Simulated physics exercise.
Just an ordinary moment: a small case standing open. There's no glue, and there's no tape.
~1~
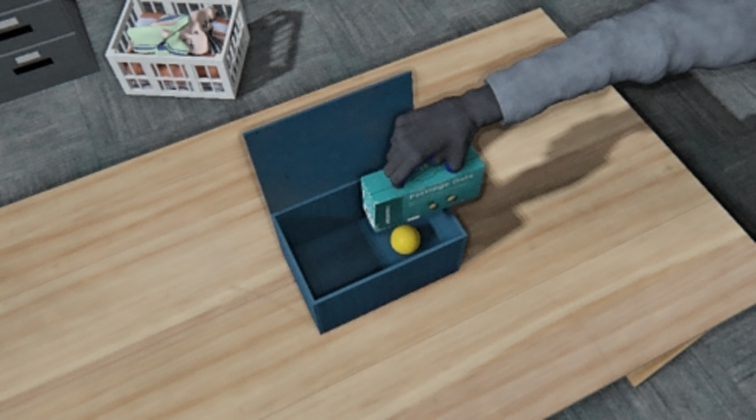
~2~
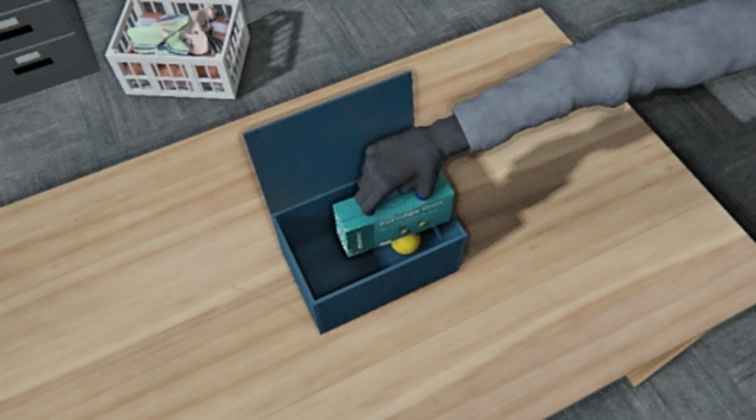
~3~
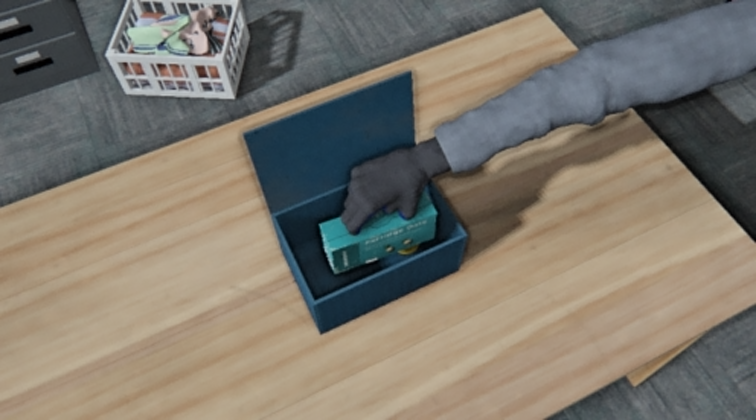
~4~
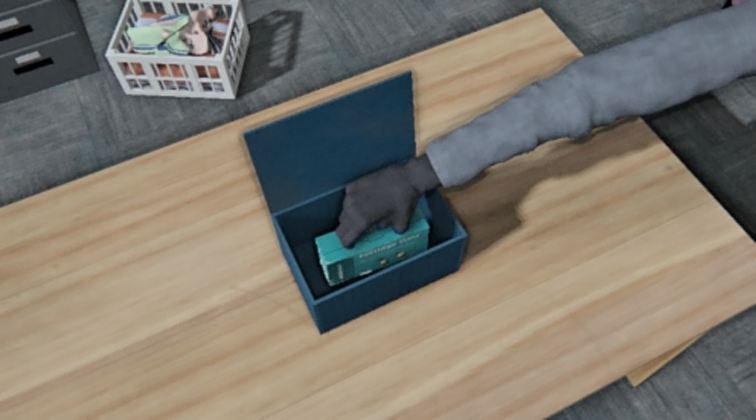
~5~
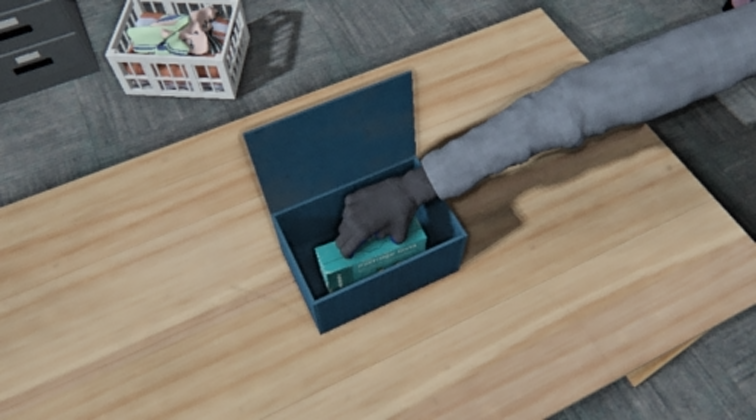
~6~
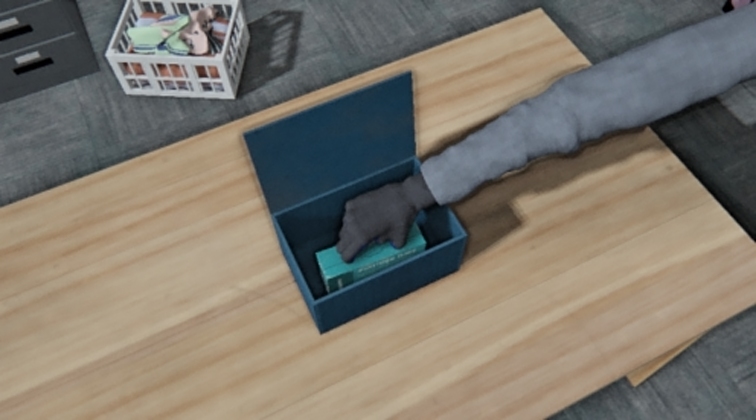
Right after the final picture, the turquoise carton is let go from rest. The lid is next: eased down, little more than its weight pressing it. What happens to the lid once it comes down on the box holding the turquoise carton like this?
It comes down fully.
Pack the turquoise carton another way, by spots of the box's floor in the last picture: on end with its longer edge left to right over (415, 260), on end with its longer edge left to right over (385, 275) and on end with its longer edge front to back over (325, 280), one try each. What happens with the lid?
The lid stays up the first time, stays up the second time and stays up the third time.
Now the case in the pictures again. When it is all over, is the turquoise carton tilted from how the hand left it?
It stays as it was set.
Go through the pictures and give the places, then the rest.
In the first picture, still above its spot; turquoise carton (422, 187); yellow lemon (406, 239).
In the second picture, still above its spot; turquoise carton (394, 213).
In the third picture, still above its spot; turquoise carton (379, 232).
In the fourth picture, still above its spot; turquoise carton (373, 245).
In the fifth picture, still above its spot; turquoise carton (372, 254).
In the sixth picture, in place under the hand; turquoise carton (372, 259).
Then, 0.70 s on from there, turquoise carton shifted a little near (373, 270); yellow lemon shifted about its own width.
Then, 1.60 s on from there, lid 58° above the rim; turquoise carton shifted a little near (373, 270); yellow lemon shifted about its own width.
Then, 2.00 s on from there, lid 20° above the rim; turquoise carton shifted a little near (373, 270); yellow lemon shifted about its own width.
In the end, lid shut; moved from the start, turquoise carton and yellow lemon. At the end, from the last picture's camera, turquoise carton near (373, 270).
